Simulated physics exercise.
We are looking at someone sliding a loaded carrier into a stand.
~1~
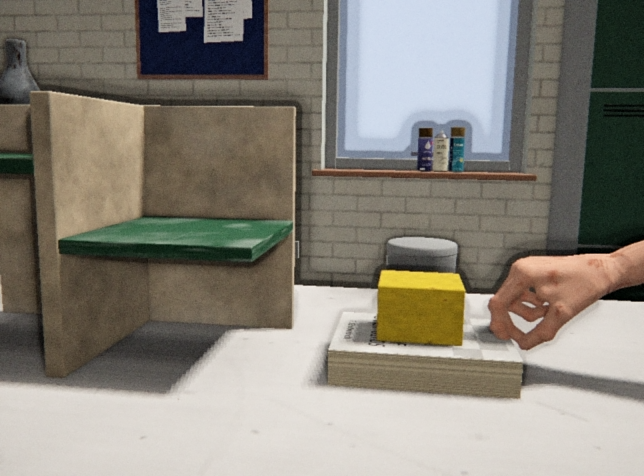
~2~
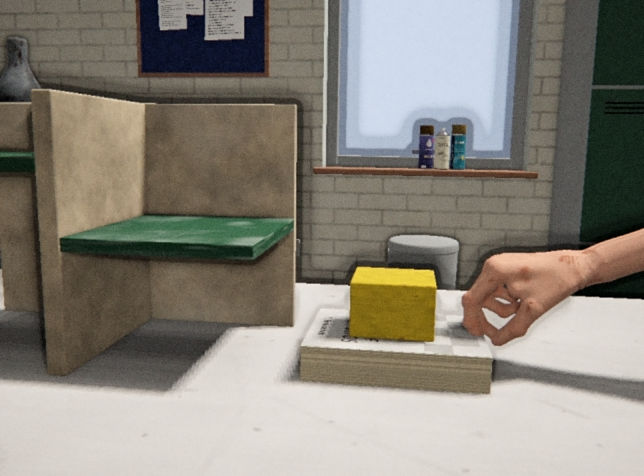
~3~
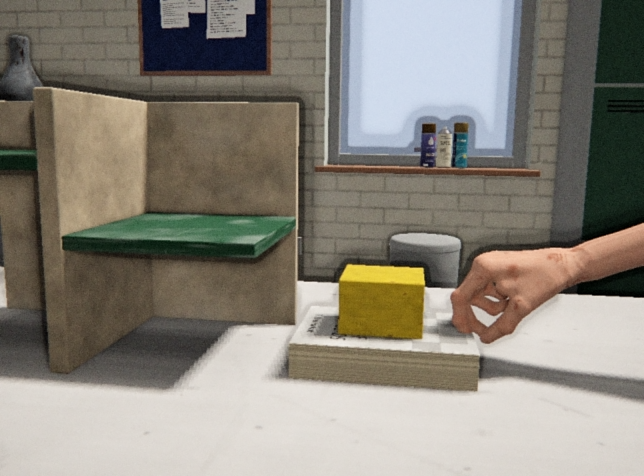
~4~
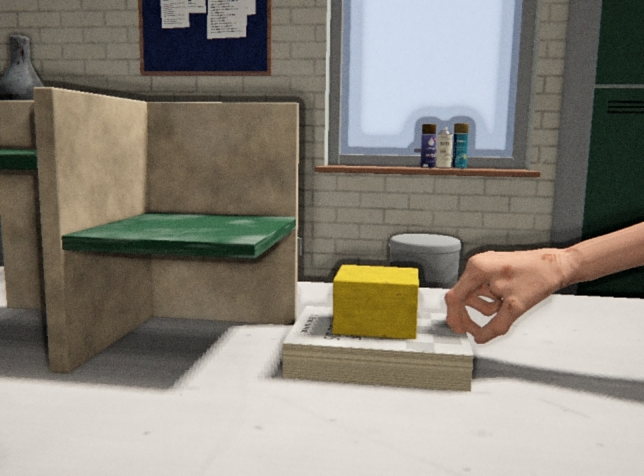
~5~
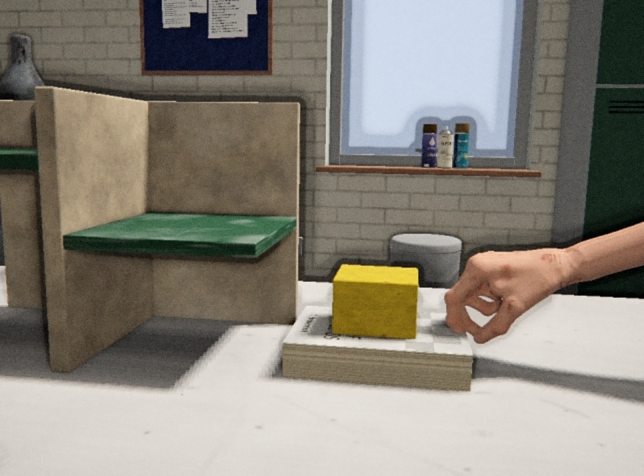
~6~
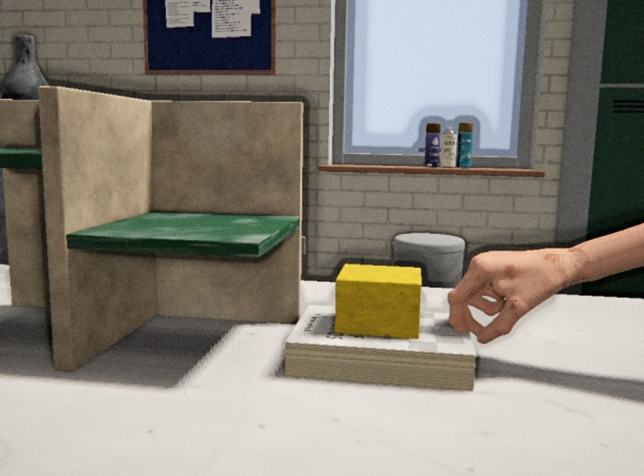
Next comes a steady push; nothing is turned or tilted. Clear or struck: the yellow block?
As it turns out, the yellow block passes below.
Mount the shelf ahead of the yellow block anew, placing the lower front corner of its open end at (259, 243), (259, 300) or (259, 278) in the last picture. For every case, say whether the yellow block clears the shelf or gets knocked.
In that order, it goes underneath; hits the shelf; goes underneath.
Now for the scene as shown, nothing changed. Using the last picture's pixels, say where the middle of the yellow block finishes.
It ends up close to (201, 290).
Then, 0.74 s later than the last frame, yellow block riding along near (334, 298).
Then, 1.36 s later than the last frame, yellow block riding along near (277, 295).
Then, 1.88 s later than the last frame, yellow block riding along near (230, 292).
When it is over, the yellow block clears the shelf, near (201, 290).
